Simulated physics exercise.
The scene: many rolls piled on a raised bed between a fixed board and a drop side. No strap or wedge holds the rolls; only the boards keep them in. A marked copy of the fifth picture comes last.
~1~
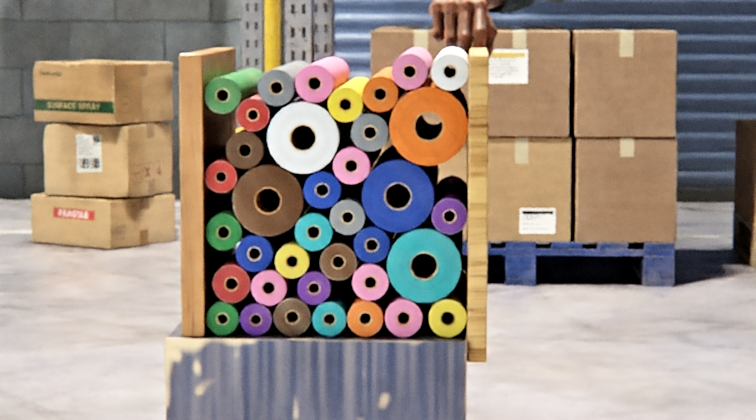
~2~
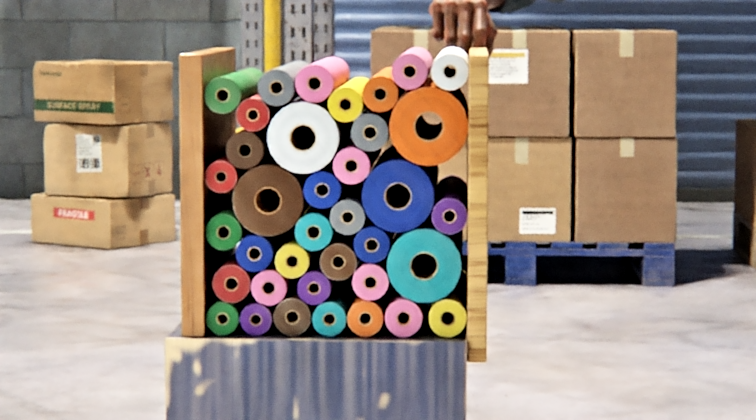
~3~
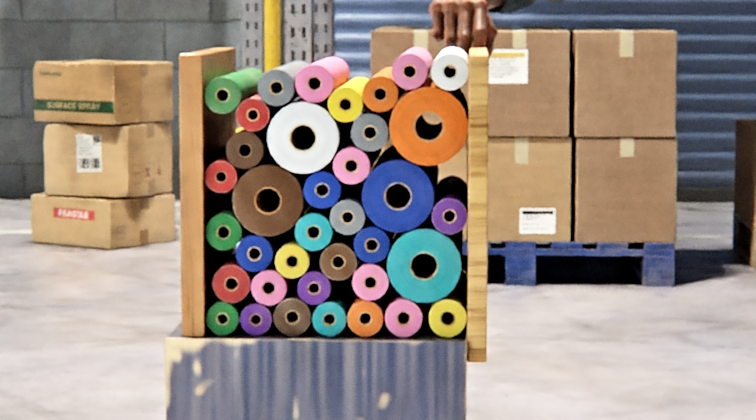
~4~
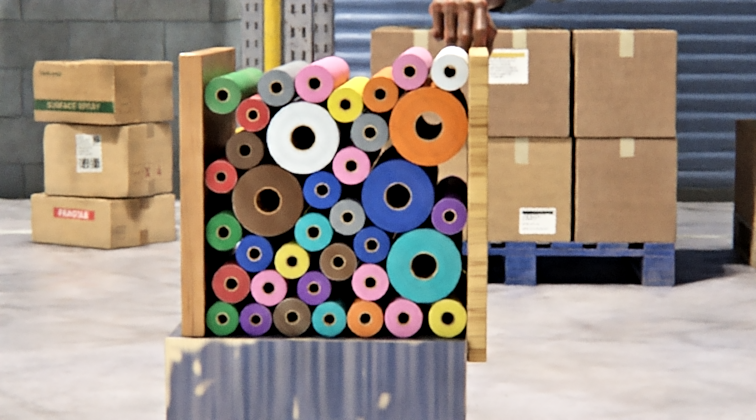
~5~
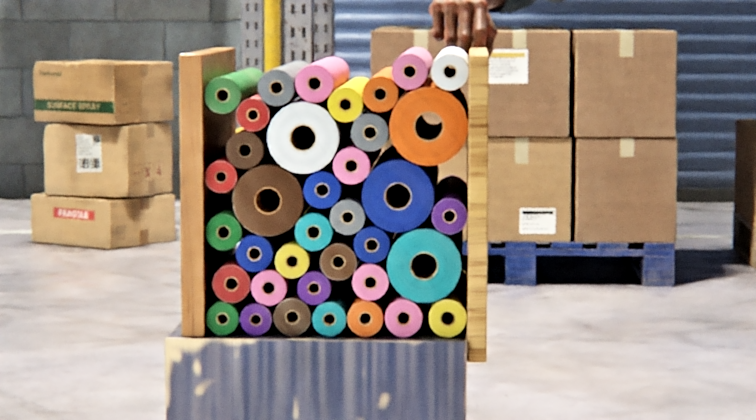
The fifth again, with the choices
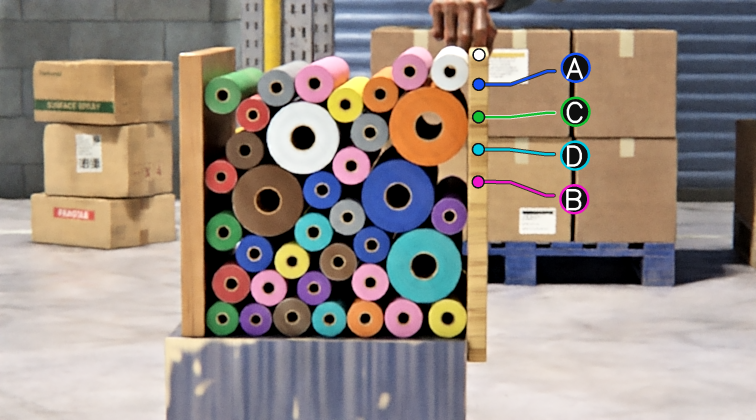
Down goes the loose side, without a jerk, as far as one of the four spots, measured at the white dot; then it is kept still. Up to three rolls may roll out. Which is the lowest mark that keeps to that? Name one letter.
The answer is mark B.
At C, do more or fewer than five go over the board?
It loses fewer than five.
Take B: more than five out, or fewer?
Fewer than five.
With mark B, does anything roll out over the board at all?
Yes, at B.
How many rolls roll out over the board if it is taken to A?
At A the number is none.
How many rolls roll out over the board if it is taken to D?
At D the number is one.
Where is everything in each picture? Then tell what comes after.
In the first frame, a pink roll (403, 318); a pink roll (269, 288).
In the second frame, a pink roll (269, 288); a blue roll (255, 254).
In the third frame, a brown roll (268, 201); a white roll (303, 138).
In the fourth frame, a red roll (253, 115); a green roll (223, 96).
In the fifth frame, side board (477, 192); a pink roll (403, 318).
On the marked copy, A at (479, 84); B at (478, 182); C at (478, 117); D at (478, 150); the white dot at (479, 55).
Following B. Soon after the start, top of the board (469, 114).
Later, top of the board (468, 180).
In the end, top of the board (468, 181), one out over the board.
As for the rest, A none out over the board; C one out over the board; D one out over the board.
